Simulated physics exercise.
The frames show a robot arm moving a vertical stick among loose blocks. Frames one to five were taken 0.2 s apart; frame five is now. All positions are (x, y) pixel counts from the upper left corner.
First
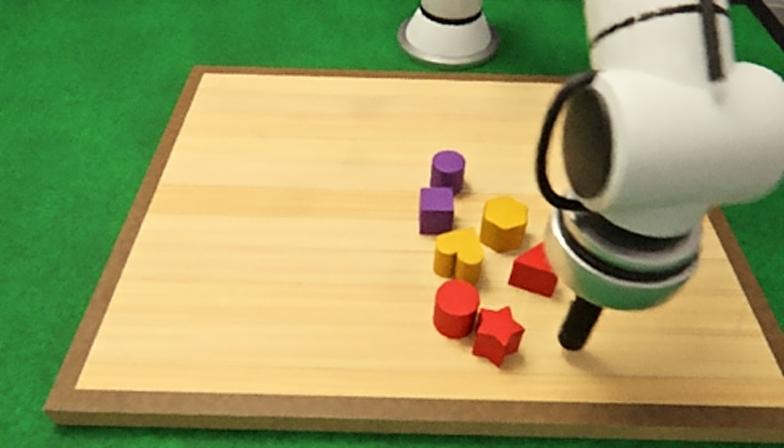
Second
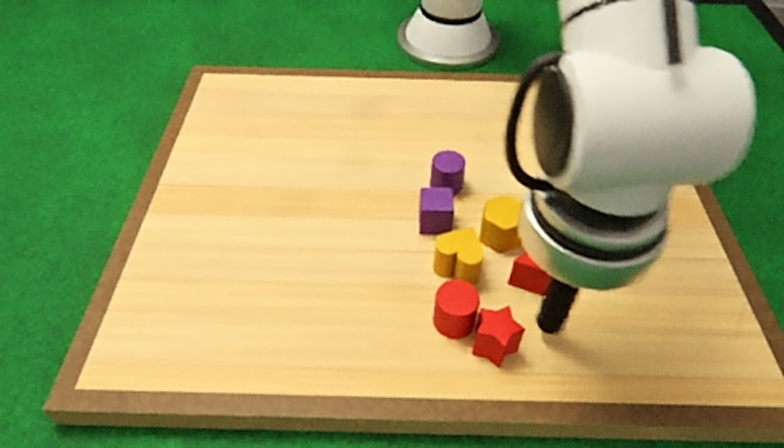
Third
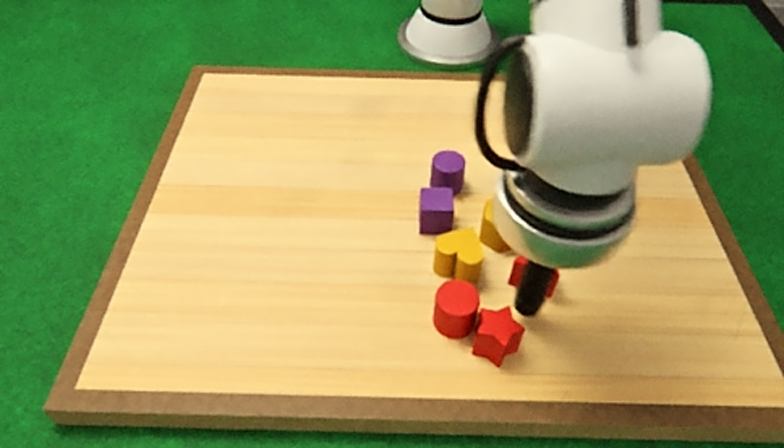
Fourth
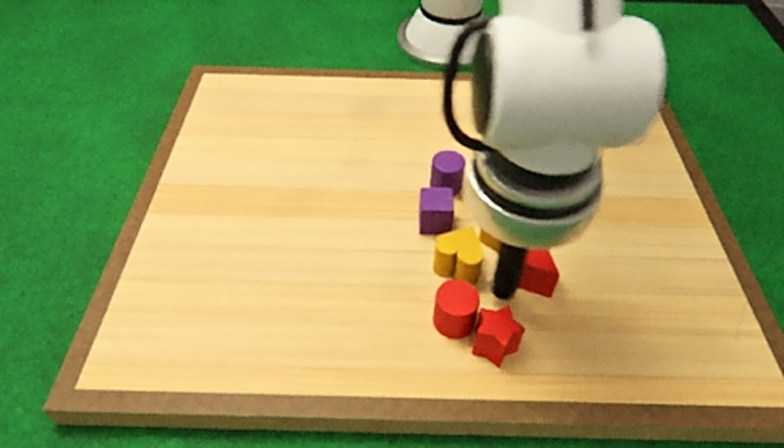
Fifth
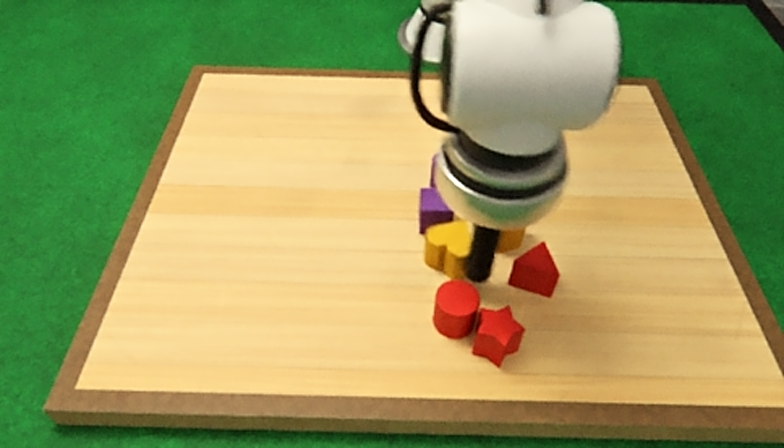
Robot arm moving a black stick up and left between red and yellow blocks, then nudging the yellow heart slightly.
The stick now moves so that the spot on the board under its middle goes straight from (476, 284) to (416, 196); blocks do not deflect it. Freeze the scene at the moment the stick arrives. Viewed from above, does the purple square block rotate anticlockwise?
I believe so.
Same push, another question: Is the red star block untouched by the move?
Yes, I think so.
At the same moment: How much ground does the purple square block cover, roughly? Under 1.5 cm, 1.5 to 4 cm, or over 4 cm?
It falls in the over 4 cm band.
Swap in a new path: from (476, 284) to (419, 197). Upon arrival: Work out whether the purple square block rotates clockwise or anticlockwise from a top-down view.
It twists anticlockwise.
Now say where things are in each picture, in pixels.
The first picture shows lower end of the stick at (571, 340), tops of blocks, purple square block at (437, 198), purple round block at (449, 160), yellow heart at (462, 244), red star block at (500, 323).
The second picture shows stick at (549, 323), blocks as before.
The third picture shows stick at (527, 307), blocks as before.
The fourth picture shows stick at (503, 290), blocks as before.
The fifth picture shows stick at (478, 274), purple square block at (437, 198), purple round block hidden, yellow heart at (452, 237), red star block at (500, 323).
What follows on the original path. One third of the way, stick at (455, 241); purple square block at (435, 196); yellow heart at (427, 220), turned 20° clockwise.
Two thirds of the way, stick at (435, 211); purple square block at (424, 179), turned 15° anticlockwise; yellow heart at (413, 215).
At the end, stick at (417, 185); purple square block at (404, 155), turned 25° anticlockwise; purple round block not moved; yellow heart at (412, 215); red star block not moved.
